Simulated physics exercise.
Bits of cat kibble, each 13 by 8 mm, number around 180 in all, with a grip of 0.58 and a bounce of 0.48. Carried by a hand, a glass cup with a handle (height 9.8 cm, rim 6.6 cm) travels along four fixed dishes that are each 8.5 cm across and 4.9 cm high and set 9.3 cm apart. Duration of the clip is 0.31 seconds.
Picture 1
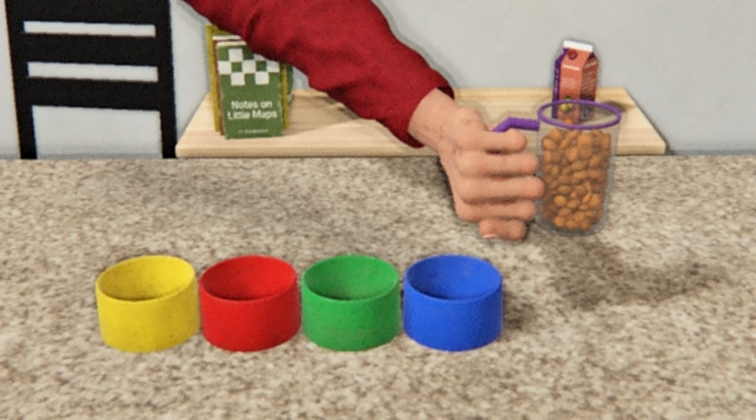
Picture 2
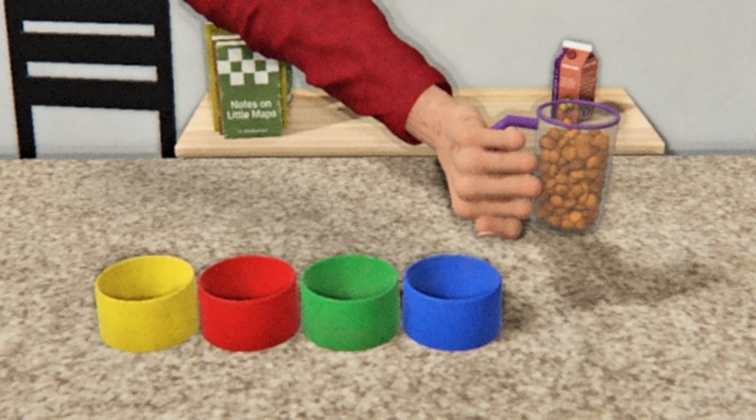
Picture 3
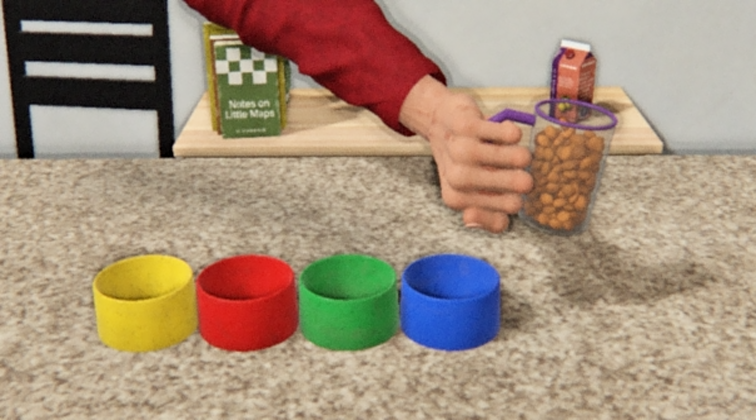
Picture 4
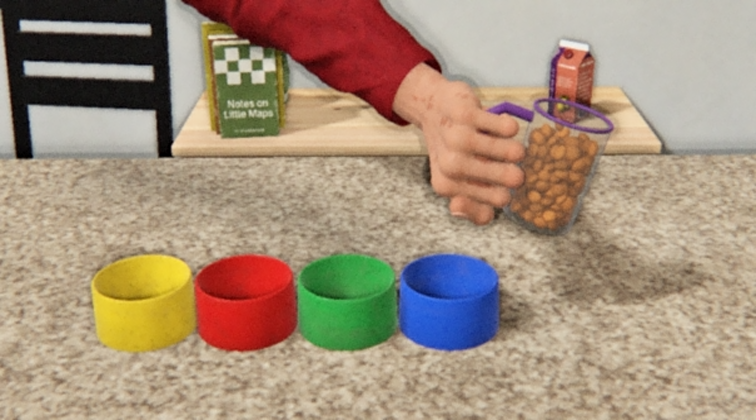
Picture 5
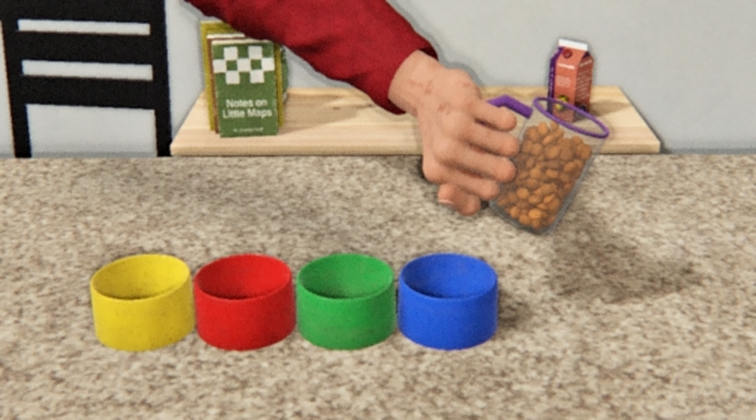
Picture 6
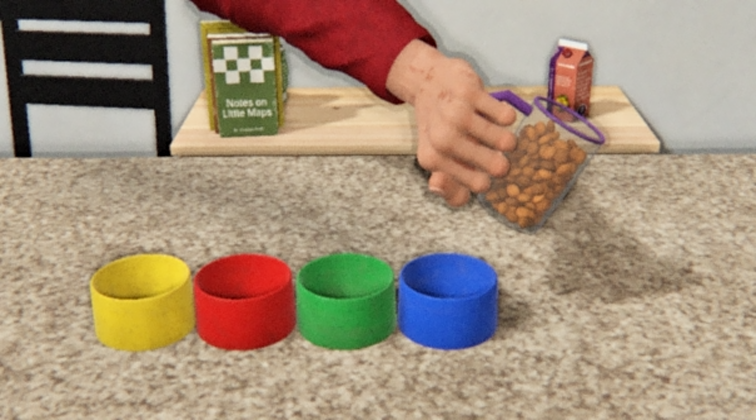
Hand tilting a clear cup of brown pieces to the right behind a row of yellow, red, green and blue dishes.
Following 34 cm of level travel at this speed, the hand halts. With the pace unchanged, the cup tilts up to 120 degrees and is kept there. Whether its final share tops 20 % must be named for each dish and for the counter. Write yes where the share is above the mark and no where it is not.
Red dish: No, blue dish: Yes, green dish: No, yellow dish: No, counter: Yes.
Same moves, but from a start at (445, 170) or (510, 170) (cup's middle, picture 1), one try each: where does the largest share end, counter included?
The winner: Green; blue.
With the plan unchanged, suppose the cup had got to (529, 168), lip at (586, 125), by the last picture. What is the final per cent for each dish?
Red 20; blue 0; green 70; yellow 0.
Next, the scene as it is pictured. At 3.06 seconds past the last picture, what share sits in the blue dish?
70 %.
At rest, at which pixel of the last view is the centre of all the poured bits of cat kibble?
Roughly (463, 306).
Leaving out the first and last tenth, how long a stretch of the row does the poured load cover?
That stretch comes to around 12 cm.
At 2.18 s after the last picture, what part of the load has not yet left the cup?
I reckon around 0 per cent.
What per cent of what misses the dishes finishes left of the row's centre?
0 per cent.
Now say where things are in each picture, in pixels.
Cup at (574, 169), tilt 0 degrees, lip at (619, 114), moved 0.0 cm; middle of the pieces at (578, 180); blue dish at (453, 278); green dish at (351, 278); red dish at (248, 279); yellow dish at (146, 279), in the first frame.
Cup at (572, 169), tilt 2 degrees, lip at (618, 115), moved 0.2 cm; middle of the pieces at (575, 180), in the second frame.
Cup at (564, 168), tilt 7 degrees, lip at (615, 119), moved 0.7 cm; middle of the pieces at (566, 180), in the third frame.
Cup at (555, 168), tilt 15 degrees, lip at (611, 125), moved 1.3 cm; middle of the pieces at (555, 180), in the fourth frame.
Cup at (546, 168), tilt 22 degrees, lip at (607, 131), moved 2.0 cm; middle of the pieces at (544, 180), in the fifth frame.
Cup at (538, 168), tilt 29 degrees, lip at (603, 138), moved 2.7 cm; middle of the pieces at (535, 179); blue dish at (448, 276); green dish at (346, 277); red dish at (243, 277); yellow dish at (141, 277), in the sixth frame.
Then, 1.31 s after the last picture, tilt 120 degrees; cup holds 0 %, blue 65 %.
Then, 2.18 s after the last picture, tilt 120 degrees; cup holds 0 %, blue 70 %.
Then, 3.06 s after the last picture, tilt 120 degrees; cup holds 0 %, blue 70 %.
In the end, red 0 %, blue 70 %, green 0 %, yellow 0 %, counter 30 %.
